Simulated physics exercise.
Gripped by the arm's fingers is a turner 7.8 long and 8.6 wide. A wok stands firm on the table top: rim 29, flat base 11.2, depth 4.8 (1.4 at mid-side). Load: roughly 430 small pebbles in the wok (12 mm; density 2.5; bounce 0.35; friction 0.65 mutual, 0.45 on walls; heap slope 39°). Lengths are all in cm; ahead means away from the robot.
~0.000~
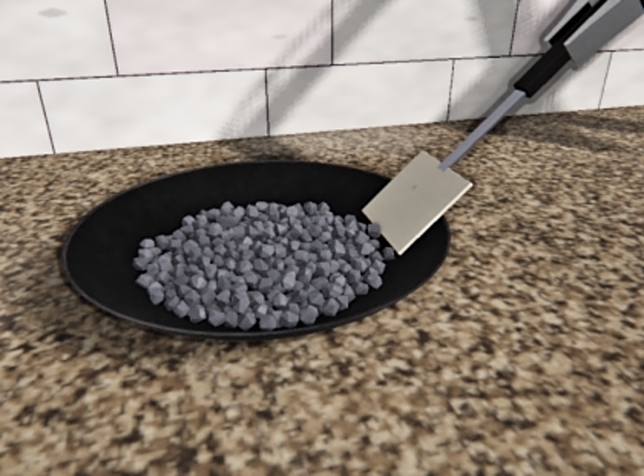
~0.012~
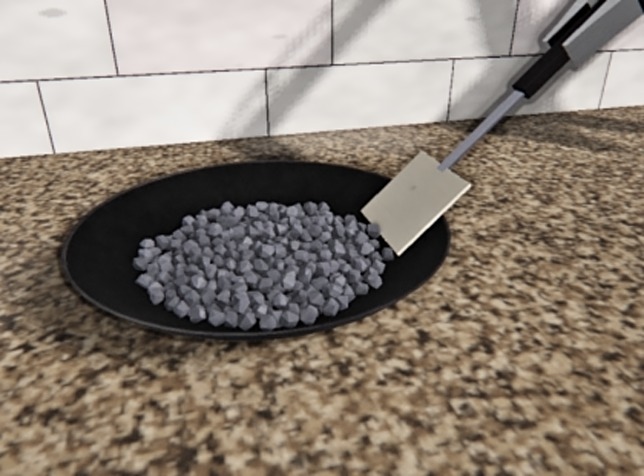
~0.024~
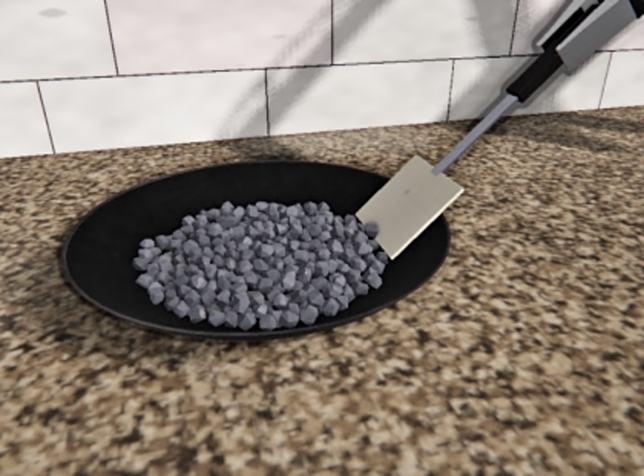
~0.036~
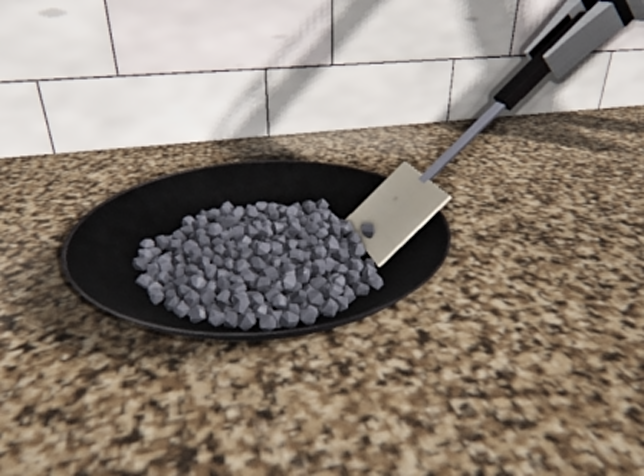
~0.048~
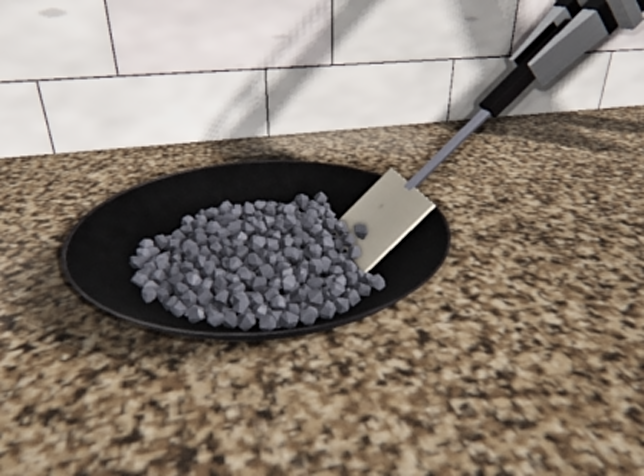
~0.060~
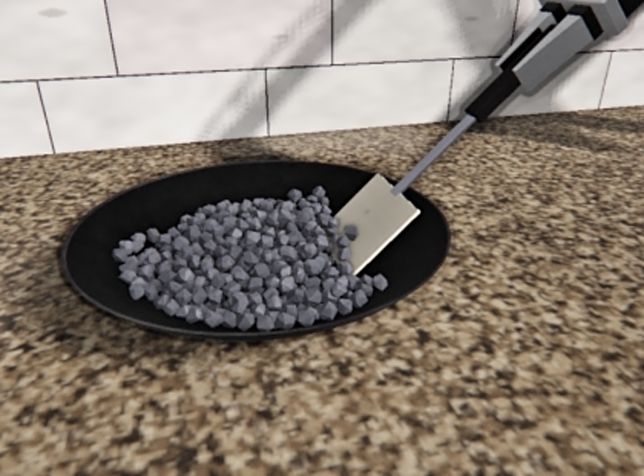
On a speckled countertop, a robot arm's turner sliding leftward into small grey pebbles in a black wok, nudging the heap left.
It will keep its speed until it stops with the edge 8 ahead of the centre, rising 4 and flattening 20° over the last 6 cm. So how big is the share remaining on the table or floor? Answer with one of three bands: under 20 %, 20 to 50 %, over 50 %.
20 to 50 %.
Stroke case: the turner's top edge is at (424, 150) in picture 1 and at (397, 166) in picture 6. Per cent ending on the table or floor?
My guess would be close to 10 per cent.
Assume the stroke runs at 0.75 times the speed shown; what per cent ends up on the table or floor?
About 20 per cent.
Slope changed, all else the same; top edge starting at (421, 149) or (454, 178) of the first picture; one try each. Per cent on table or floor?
Around 30 per cent, then around 30 per cent.
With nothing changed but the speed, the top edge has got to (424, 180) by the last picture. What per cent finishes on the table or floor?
Roughly 10 per cent.
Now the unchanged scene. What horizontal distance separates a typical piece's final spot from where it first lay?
It comes to some 7 cm.
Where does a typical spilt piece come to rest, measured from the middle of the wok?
It's around 26 cm.
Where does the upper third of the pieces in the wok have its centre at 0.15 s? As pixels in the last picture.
It is centred at roughly (156, 248).
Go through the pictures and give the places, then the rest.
Turner top edge at (445, 166), sloping 43°; upper third of the load around (267, 246), from x 140 to 390, top at y 205; 434 in the wok, in the first picture.
Turner top edge at (444, 167), sloping 43°; upper third of the load around (267, 246), from x 140 to 390, top at y 205, in the second picture.
Turner top edge at (438, 171), sloping 43°; upper third of the load around (266, 246), from x 140 to 385, top at y 205, in the third picture.
Turner top edge at (426, 178), sloping 43°; upper third of the load around (268, 244), from x 140 to 375, top at y 205, in the fourth picture.
Turner top edge at (412, 185), sloping 43°; upper third of the load around (267, 242), from x 140 to 375, top at y 200, in the fifth picture.
Turner top edge at (397, 191), sloping 43°; upper third of the load around (256, 241), from x 120 to 380, top at y 195; 434 in the wok, in the sixth picture.
By 0.10 s, sloping 43°, highest piece 6 above the table; 434 in the wok.
By 0.15 s, sloping 38°, highest piece 7 above the table; 428 in the wok, 6 on the blade or in flight.
By 0.37 s, sloping 23°, highest piece 7 above the table; 322 in the wok, 74 on the table or floor, 38 on the blade or in flight.
By 1.42 s, sloping 23°, highest piece 6 above the table; 322 in the wok, 112 on the table or floor.
Final count, 322 in the wok, 112 on the table or floor. That is 26 % on the table or floor.
